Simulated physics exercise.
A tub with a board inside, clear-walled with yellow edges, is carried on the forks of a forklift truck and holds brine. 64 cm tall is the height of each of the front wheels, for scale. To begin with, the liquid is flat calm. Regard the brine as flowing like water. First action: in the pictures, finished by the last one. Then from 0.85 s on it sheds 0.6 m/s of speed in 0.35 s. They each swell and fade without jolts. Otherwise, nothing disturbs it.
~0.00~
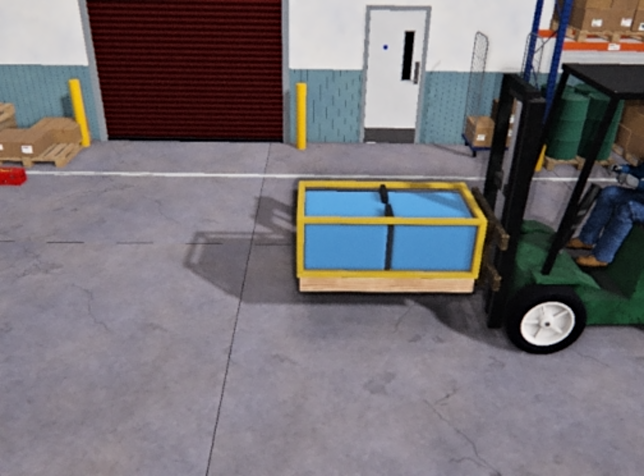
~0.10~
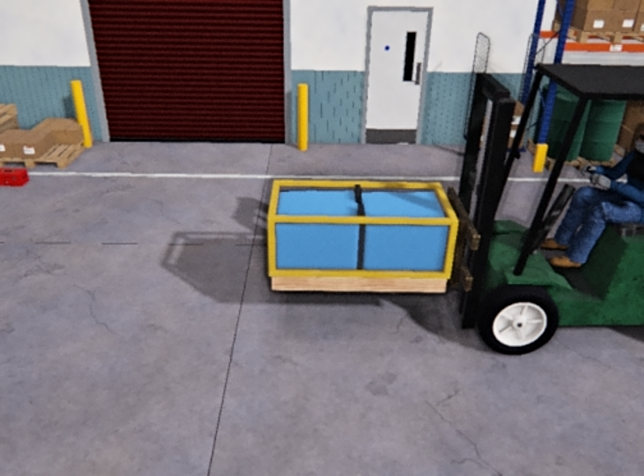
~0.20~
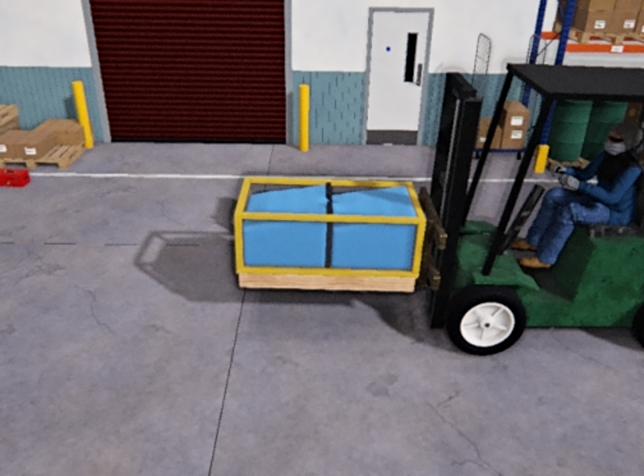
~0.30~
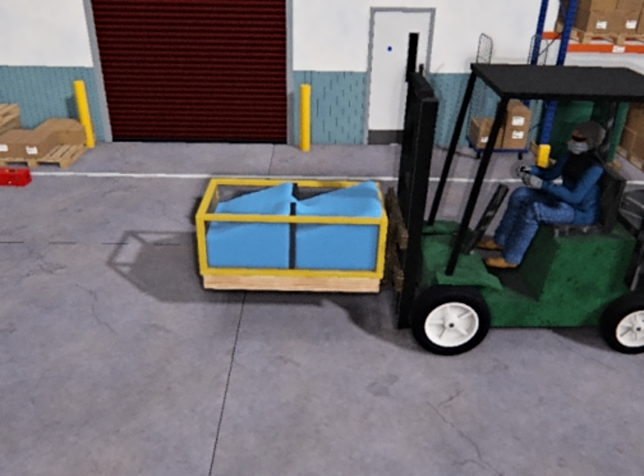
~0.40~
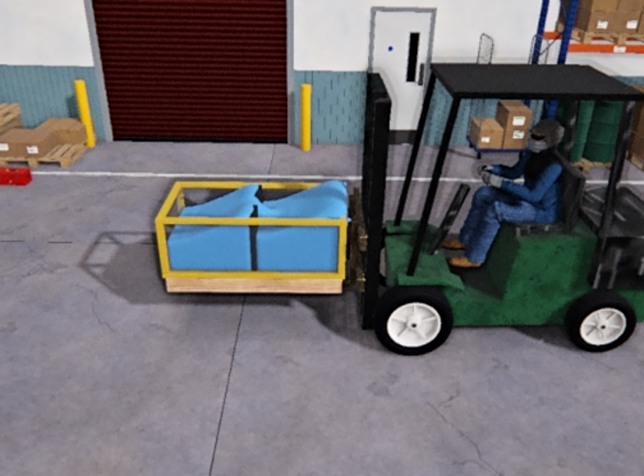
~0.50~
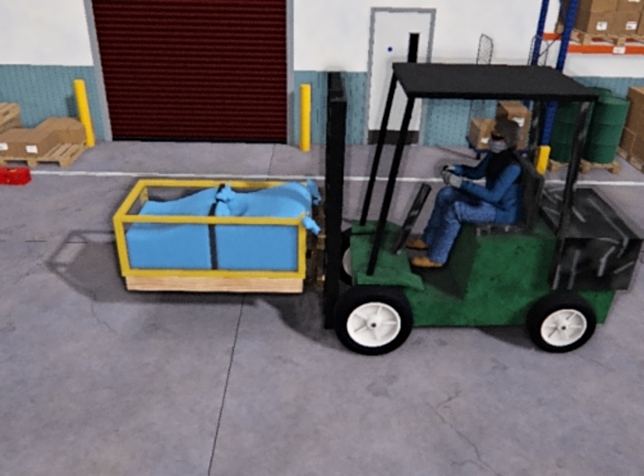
A green forklift with a seated driver in blue carries a yellow-edged, clear-walled tub of blue liquid, divided by a dark board, leftward across a grey warehouse floor. The fixed, slightly raised side view shows a dark red shutter, white door, yellow posts and stacked boxes behind. The liquid starts level, then climbs towards the right end and grows wavy, its slope easing slightly as the forklift keeps rolling left.
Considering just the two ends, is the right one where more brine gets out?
Yes.
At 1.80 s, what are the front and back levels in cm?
Reading: About 42 cm in front, about 36 cm behind.
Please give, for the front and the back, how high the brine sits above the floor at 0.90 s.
Front reads 42 centimetres, back reads 36 centimetres.
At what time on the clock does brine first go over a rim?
I'd say close to 0.6 seconds.
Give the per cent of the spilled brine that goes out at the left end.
Roughly 0 in a hundred.
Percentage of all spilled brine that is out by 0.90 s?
I'd say somewhere near 90 per cent.
After 0.90 s the surface is 43 cm up at the front and 36 cm at the back; 2 per cent is out, over the right end.
After 1.30 s the surface is 43 cm up at the front and 32 cm at the back; 2 per cent is out, over the right end, a little elsewhere.
After 1.80 s the surface is 41 cm up at the front and 36 cm at the back; 2 per cent is out, over the right end, a little elsewhere.
After 4.18 s 2 per cent is out, over the right end, a little elsewhere; the left end has passed 0 per cent and the right end 1.
